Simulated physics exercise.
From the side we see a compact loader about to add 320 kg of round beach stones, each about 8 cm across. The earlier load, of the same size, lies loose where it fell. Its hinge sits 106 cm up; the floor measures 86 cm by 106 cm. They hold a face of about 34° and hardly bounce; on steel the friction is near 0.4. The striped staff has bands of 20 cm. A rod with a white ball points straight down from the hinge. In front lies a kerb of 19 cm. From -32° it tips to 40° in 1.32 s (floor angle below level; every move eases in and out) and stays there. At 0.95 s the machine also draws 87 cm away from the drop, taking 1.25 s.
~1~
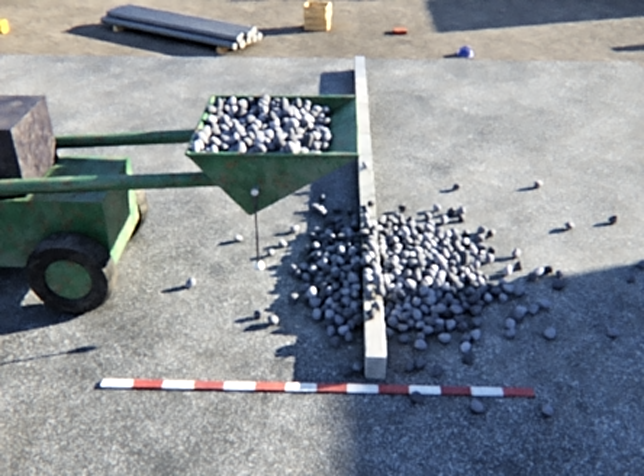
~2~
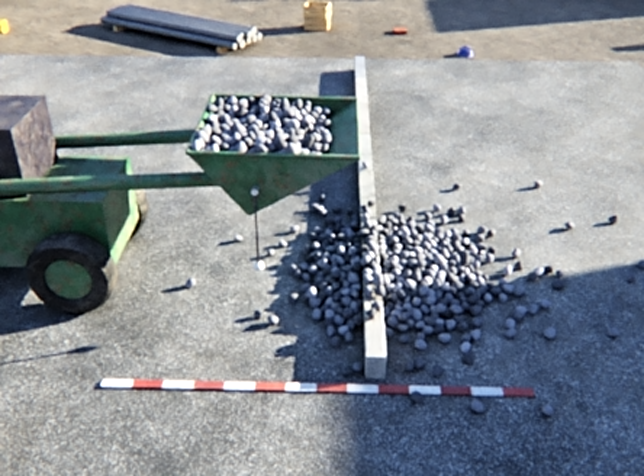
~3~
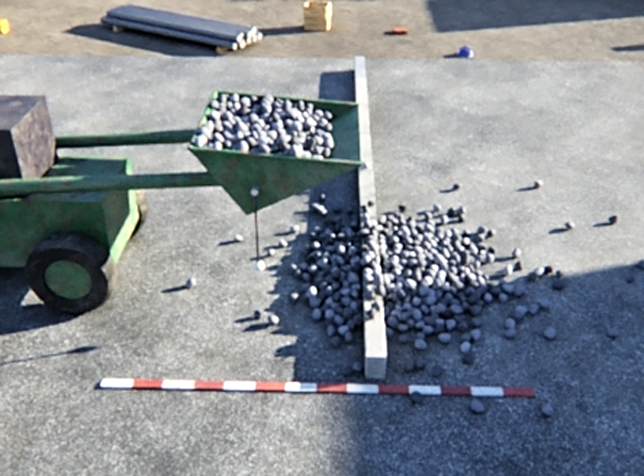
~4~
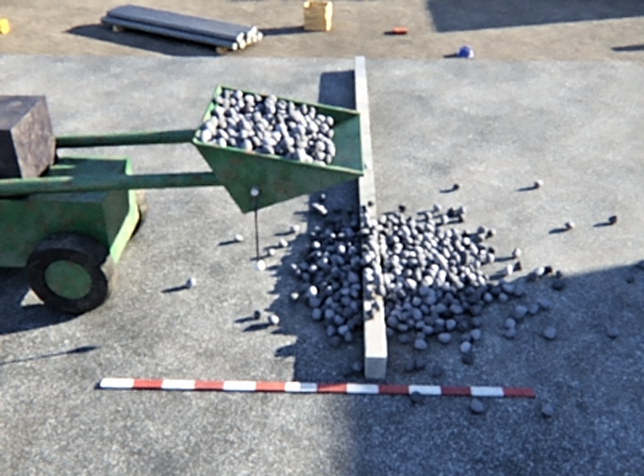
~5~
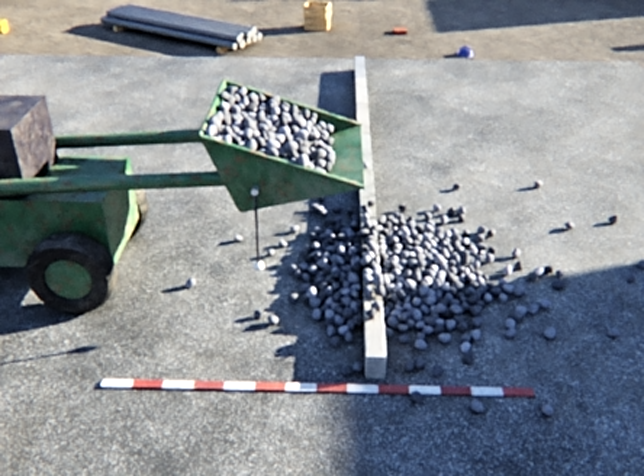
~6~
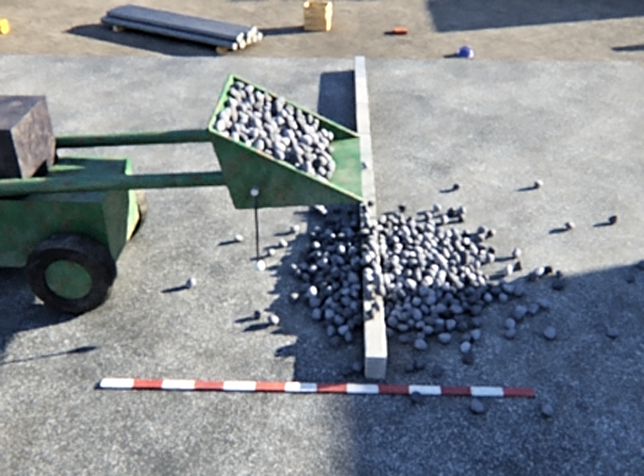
Green loader bucket full of round grey stones slowly tilting forward above a low kerb, beside a loose pile straddling it.
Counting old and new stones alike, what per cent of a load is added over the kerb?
Close to 12 parts in a hundred.
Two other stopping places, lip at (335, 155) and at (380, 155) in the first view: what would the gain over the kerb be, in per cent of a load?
First some 0, then 25 per cent.
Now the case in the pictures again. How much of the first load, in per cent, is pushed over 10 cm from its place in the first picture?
Roughly 10 per cent of them.
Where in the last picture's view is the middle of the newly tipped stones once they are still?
Around (324, 264).
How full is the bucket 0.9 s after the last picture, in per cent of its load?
It holds some 20 per cent.
Then, 0.4 s after the last picture the floor is at 29°; in per cent of one load, 99 in the bucket, 39 on this side of the kerb, 61 over the kerb; the foremost stones are at (602, 254).
Then, 0.9 s after the last picture the floor is at 40°; in per cent of one load, 20 in the bucket, 115 on this side of the kerb, 65 over the kerb; the foremost stones are at (602, 254).
Then, 2.1 s after the last picture the floor is at 40°; in per cent of one load, 0 in the bucket, 127 on this side of the kerb, 73 over the kerb; the foremost stones are at (602, 254).
Then, 4.6 s after the last picture the floor is at 40°; in per cent of one load, 0 in the bucket, 127 on this side of the kerb, 73 over the kerb; the foremost stones are at (602, 254). Net gain over the kerb, 12.
